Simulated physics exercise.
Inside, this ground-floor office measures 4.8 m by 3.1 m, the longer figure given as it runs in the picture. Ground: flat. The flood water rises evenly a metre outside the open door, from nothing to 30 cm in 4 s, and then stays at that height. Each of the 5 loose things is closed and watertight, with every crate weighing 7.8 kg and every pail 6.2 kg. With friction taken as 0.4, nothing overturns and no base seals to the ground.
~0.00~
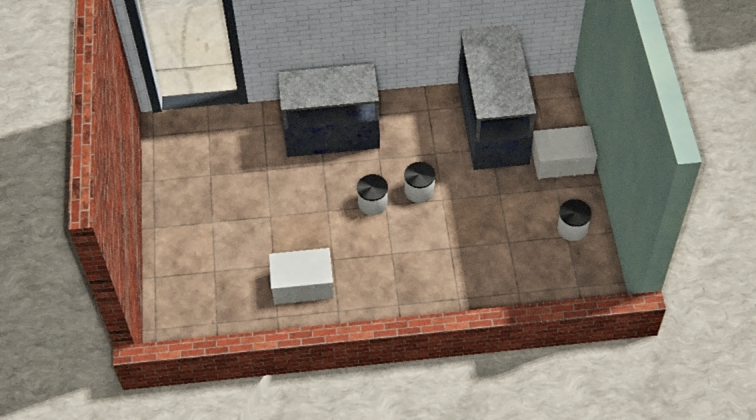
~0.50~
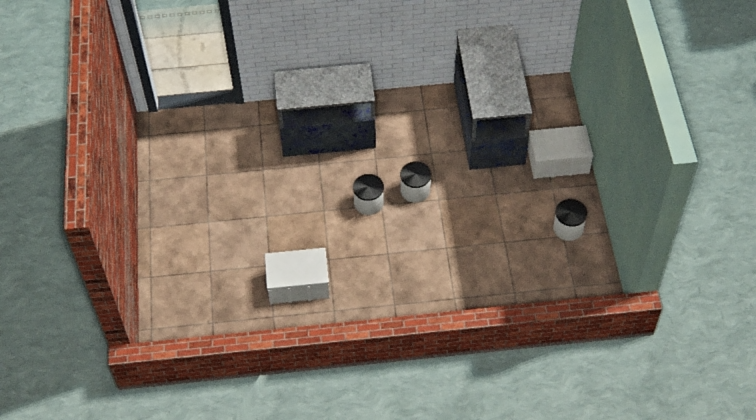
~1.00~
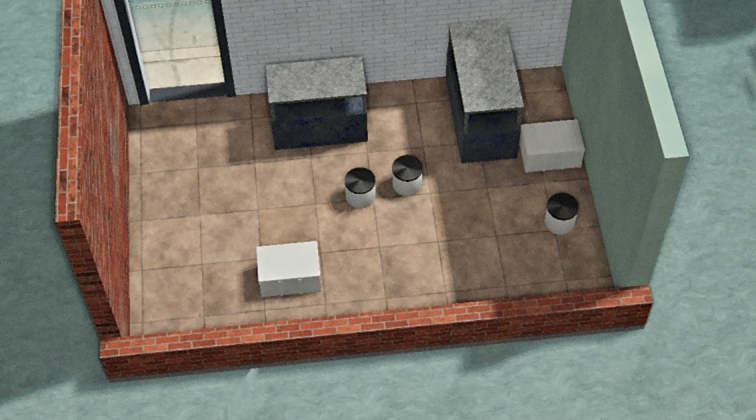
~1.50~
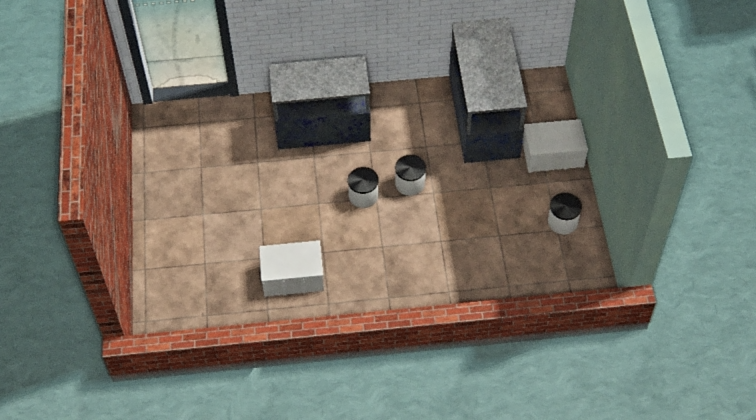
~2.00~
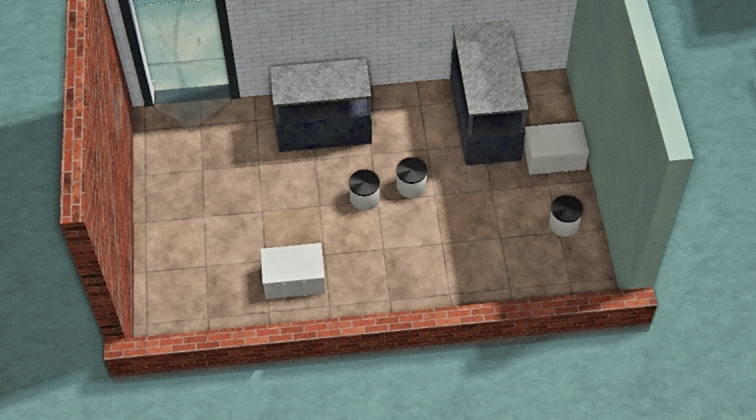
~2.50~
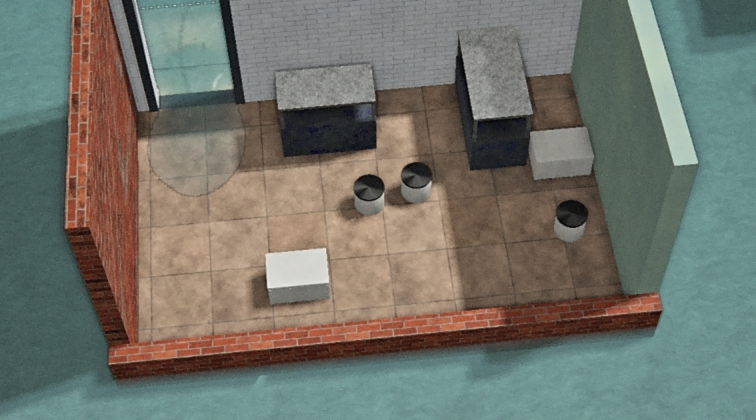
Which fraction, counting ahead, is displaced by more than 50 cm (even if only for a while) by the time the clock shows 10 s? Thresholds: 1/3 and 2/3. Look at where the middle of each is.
1/3 to under 2/3.
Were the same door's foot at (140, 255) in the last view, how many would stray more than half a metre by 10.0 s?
That would give 5.
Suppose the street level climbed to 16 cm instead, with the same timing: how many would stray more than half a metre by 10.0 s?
In that case 1 of them.
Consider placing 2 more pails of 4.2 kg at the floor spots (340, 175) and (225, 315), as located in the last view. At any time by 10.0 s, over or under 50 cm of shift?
Well, the first one stays inside the mark, and the second tops the mark.
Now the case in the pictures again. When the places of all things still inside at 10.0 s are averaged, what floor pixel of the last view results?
The centre is close to (485, 147).
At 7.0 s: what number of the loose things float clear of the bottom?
The count is 1.
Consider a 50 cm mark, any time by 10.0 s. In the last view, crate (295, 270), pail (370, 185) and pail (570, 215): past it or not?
First farther, then not as far, then farther.
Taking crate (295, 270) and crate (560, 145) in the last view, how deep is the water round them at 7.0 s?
Around 5 cm and 0 cm.
After 3.5 s 0 of 5 are over 50 cm from their spots; 0 afloat.
After 4.5 s 0 of 5 are over 50 cm from their spots; 0 afloat.
After 7.0 s 1 of 5 are over 50 cm from their spots; 1 afloat.
After 10.0 s 3 of 5 are over 50 cm from their spots, and 3 have been at some point; 3 afloat.
